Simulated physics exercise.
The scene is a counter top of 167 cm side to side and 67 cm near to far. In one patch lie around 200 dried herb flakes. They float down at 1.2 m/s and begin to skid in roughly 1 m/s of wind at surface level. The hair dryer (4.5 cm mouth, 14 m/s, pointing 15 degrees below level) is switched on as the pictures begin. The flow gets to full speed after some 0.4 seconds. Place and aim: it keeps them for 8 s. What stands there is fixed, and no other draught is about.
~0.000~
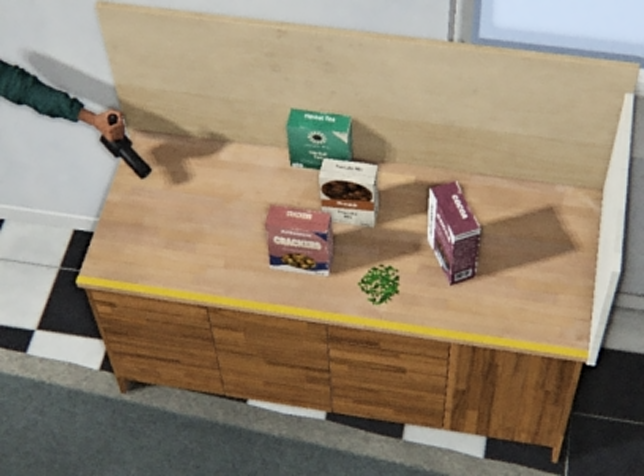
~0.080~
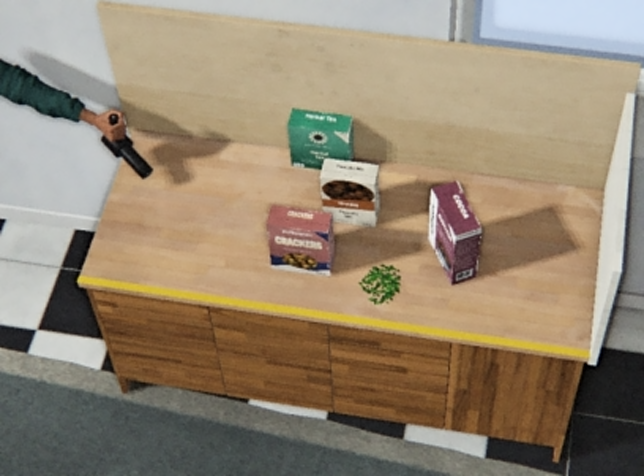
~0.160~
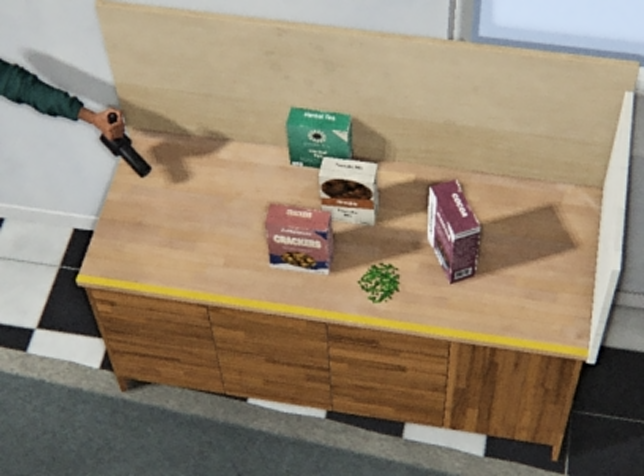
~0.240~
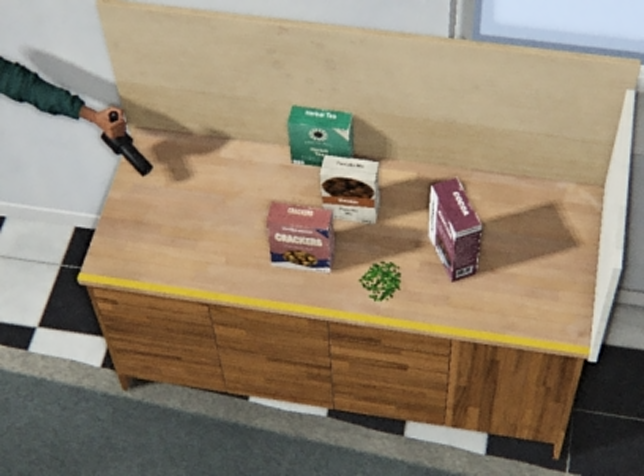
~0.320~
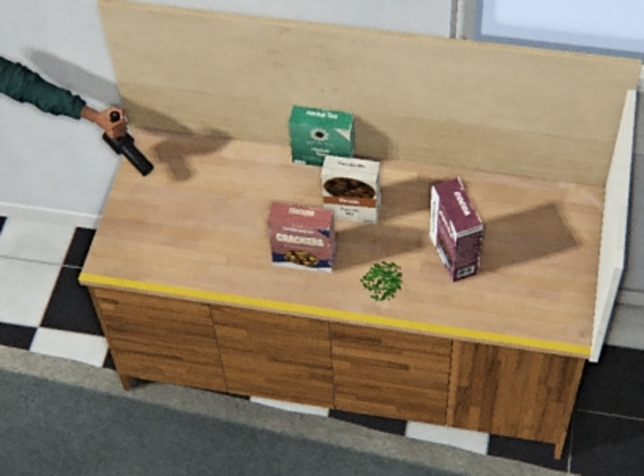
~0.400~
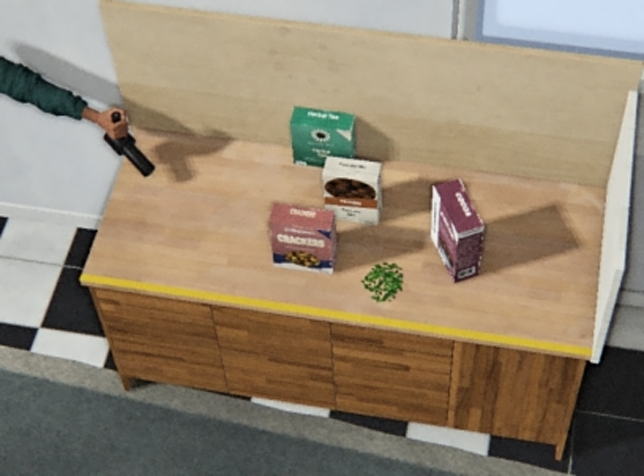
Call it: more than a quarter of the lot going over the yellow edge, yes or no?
Call: No.
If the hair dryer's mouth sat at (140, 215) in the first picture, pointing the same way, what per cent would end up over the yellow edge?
That gives roughly 2 % in the end.
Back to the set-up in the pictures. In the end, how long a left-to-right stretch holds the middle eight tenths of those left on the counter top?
Spread, left to right: Approx. 10 cm.
After 1.6 s, 2 % are over the yellow edge; the middle of those still in play is near (385, 282); 50 % have settled or left.
After 2.6 s, 2 % are over the yellow edge; the middle of those still in play is near (385, 282); 52 % have settled or left.
After 4.4 s, 2 % are over the yellow edge; the middle of those still in play is near (385, 282); 58 % have settled or left.
After 8.0 s, at the end, 3 % are over the yellow edge; the middle of those still in play is near (385, 282).
